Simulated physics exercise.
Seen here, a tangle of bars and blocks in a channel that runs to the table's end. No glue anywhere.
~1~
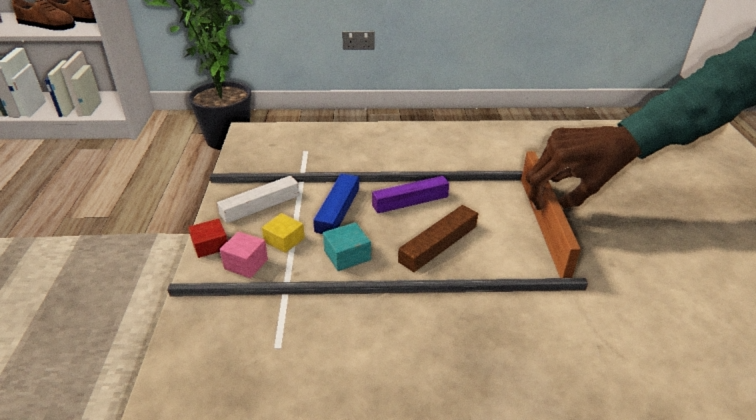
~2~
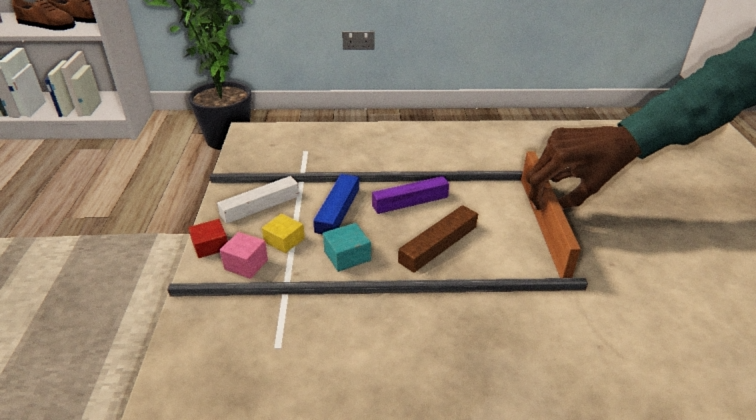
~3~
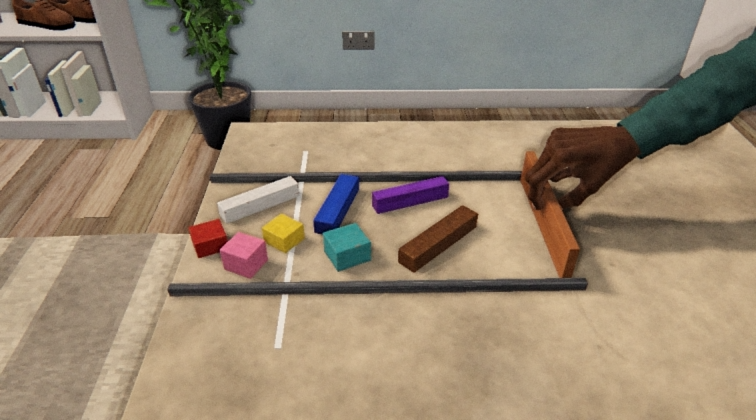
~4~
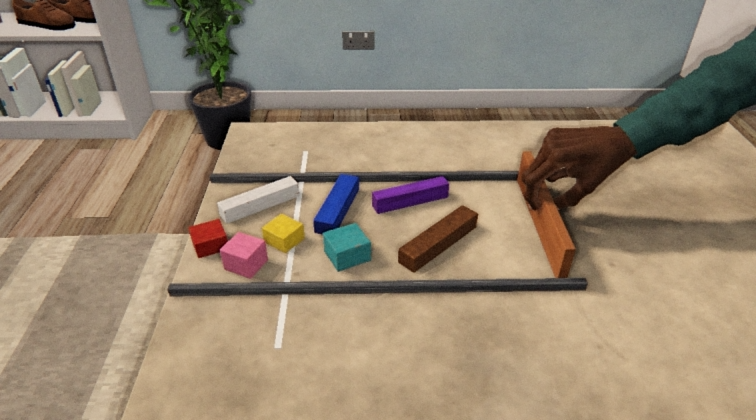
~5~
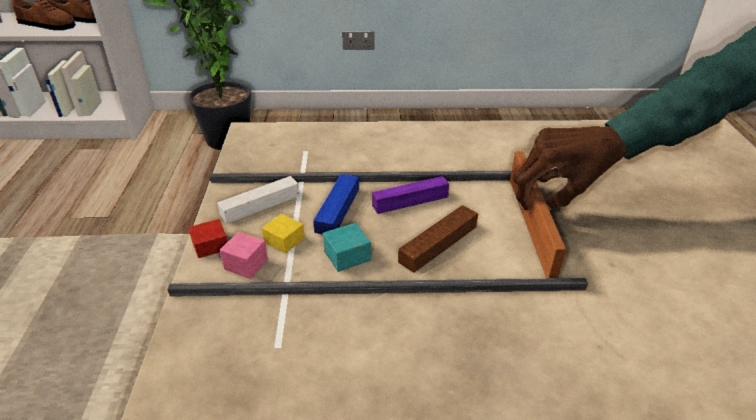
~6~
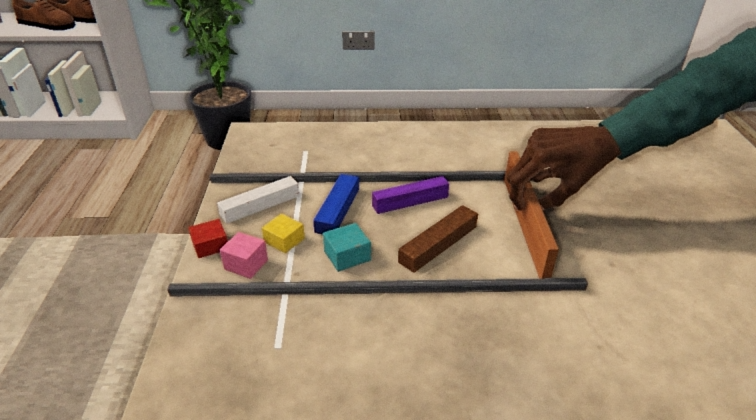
A dark-skinned hand in a green sleeve grips an upright wooden board at the right of a channel on a beige tabletop, seen from above in a room with a potted plant and shelves. Between two dark rails lie white, blue, purple and brown bars and red, pink, yellow and teal blocks, with white tape crossing leftward. The hand, still at first, slides the board slightly left; the pieces and camera stay still.
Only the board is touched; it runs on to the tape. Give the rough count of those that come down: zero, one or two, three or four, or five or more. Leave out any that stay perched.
As it turns out, the number that fall off is zero.
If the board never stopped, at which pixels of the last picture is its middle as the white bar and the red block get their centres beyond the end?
Its middle is around (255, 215) and around (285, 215).
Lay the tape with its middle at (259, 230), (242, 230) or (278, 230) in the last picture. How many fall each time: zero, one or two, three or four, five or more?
In that order: Just one or two; three to four; one or two.
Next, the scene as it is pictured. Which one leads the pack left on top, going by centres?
The red block ends nearest.
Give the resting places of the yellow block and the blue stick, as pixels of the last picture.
About (223, 231), and the other about (261, 200).
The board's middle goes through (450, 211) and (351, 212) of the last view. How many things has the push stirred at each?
The counts are 2 and 5.
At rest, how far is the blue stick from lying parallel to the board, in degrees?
About 25°.
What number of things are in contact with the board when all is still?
The number is 2.
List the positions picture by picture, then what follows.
In the first frame, red block (209, 238); pink block (245, 255); white bar (260, 199); board (547, 210); tape (295, 229).
In the second frame, pink block (245, 255); blue stick (338, 204).
In the third frame, white bar (260, 199); yellow block (284, 233).
In the fourth frame, red block (209, 238); brown bar (439, 237).
In the fifth frame, pink block (245, 255); purple stick (411, 195).
In the sixth frame, red block (209, 238); pink block (245, 255); white bar (260, 199); board (528, 211); tape (295, 229).
Early on, none off yet; red block at rest near (209, 238); pink block at rest near (245, 255); white bar at rest near (260, 199).
Finally, the number that fall off is zero.
